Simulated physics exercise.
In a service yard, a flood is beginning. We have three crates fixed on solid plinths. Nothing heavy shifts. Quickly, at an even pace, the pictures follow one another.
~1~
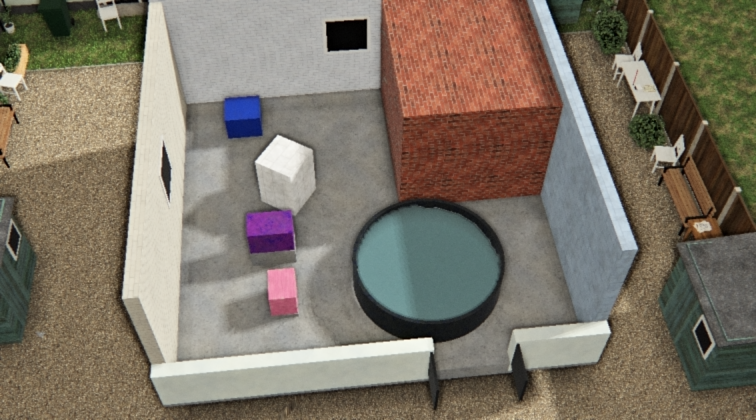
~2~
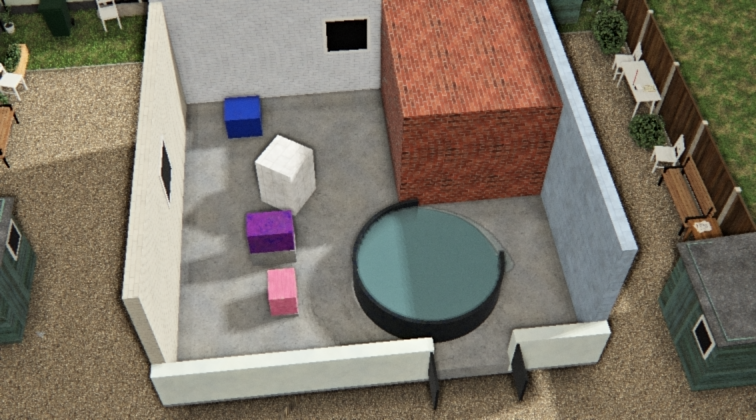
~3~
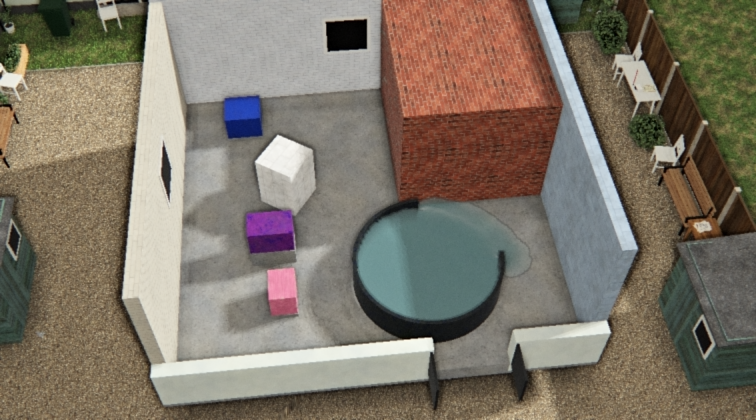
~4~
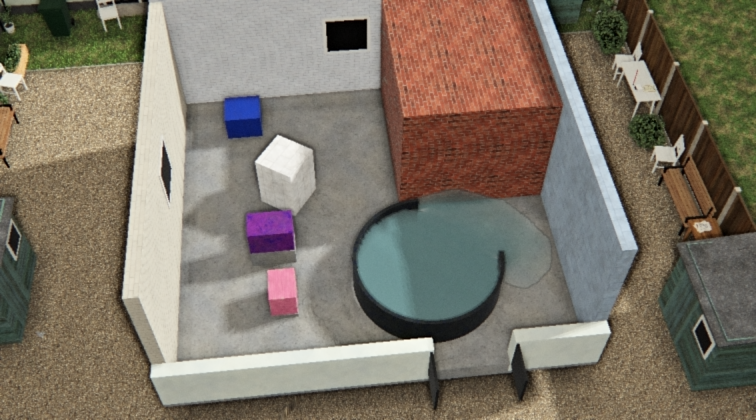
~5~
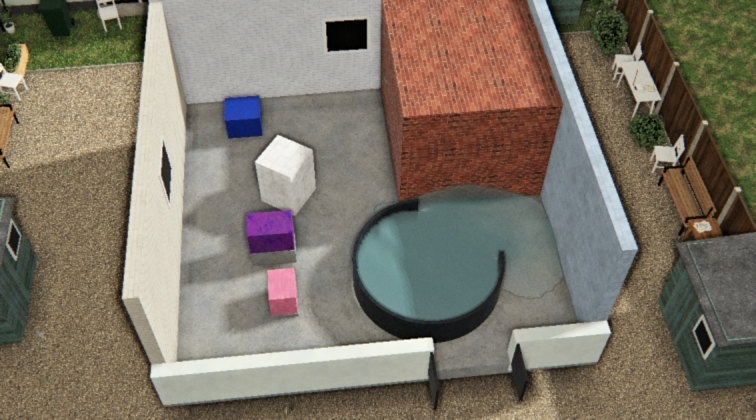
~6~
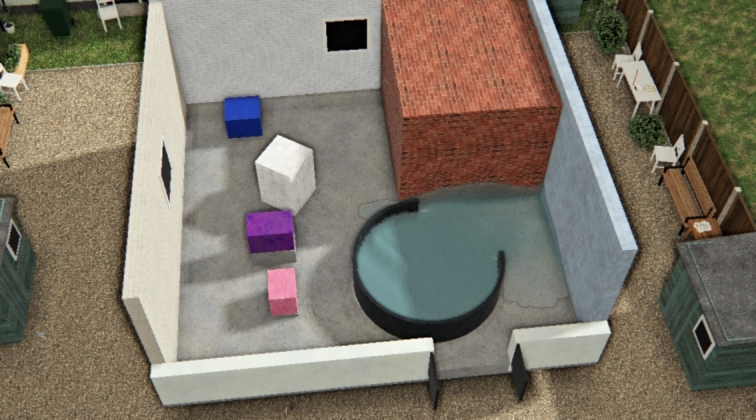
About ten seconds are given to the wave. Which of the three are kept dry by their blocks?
At the end, the blue crate will not be touched, the purple crate will not be touched, the pink crate will not be touched.
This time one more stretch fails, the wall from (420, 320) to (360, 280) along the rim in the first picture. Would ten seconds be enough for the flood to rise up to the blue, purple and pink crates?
Then blue crate gets flooded, purple crate is untouched and pink crate gets flooded.
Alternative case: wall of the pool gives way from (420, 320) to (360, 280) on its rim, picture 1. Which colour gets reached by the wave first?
My answer: The pink one.
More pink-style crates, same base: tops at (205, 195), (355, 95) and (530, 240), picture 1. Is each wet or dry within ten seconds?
In order, the crates: One stays clear, two stays clear, three gets flooded.
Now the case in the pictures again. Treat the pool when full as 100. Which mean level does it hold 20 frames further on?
Roughly 44 percent.
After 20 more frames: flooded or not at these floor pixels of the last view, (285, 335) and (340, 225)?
Going by the order given, the first is still bare and the second inundated.
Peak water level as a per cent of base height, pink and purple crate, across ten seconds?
In turn 60 and 20 per cent.
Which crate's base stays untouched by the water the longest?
Note: The blue one.
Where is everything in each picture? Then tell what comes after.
Still water in the pool at (428, 260), in the first frame.
The front is at (510, 267), out from the gap on the pool's far side, in the second frame.
The front is at (525, 266), out from the gap on the pool's far side, in the third frame.
Water pours out on the pool's far side and has run to (545, 269), in the fourth frame.
Water pours out on the pool's far side and has run to (562, 273), in the fifth frame.
Water pours out on the pool's far side and has run to (567, 289), in the sixth frame.
A moment on, water covers 15 % of the floor; the blue crate not reached, the purple crate not reached, the pink crate not reached.
Next, water covers 25 % of the floor; the blue crate not reached, the purple crate water round its plinth, the pink crate not reached.
Then, water covers 40 % of the floor; the blue crate not reached, the purple crate water round its plinth, the pink crate water round its plinth.
Later, water covers 60 % of the floor; the blue crate water round its plinth, the purple crate water round its plinth, the pink crate water round its plinth.
In the end, water covers 75 % of the floor; the blue crate stayed above the water, the purple crate stayed above the water, the pink crate stayed above the water.
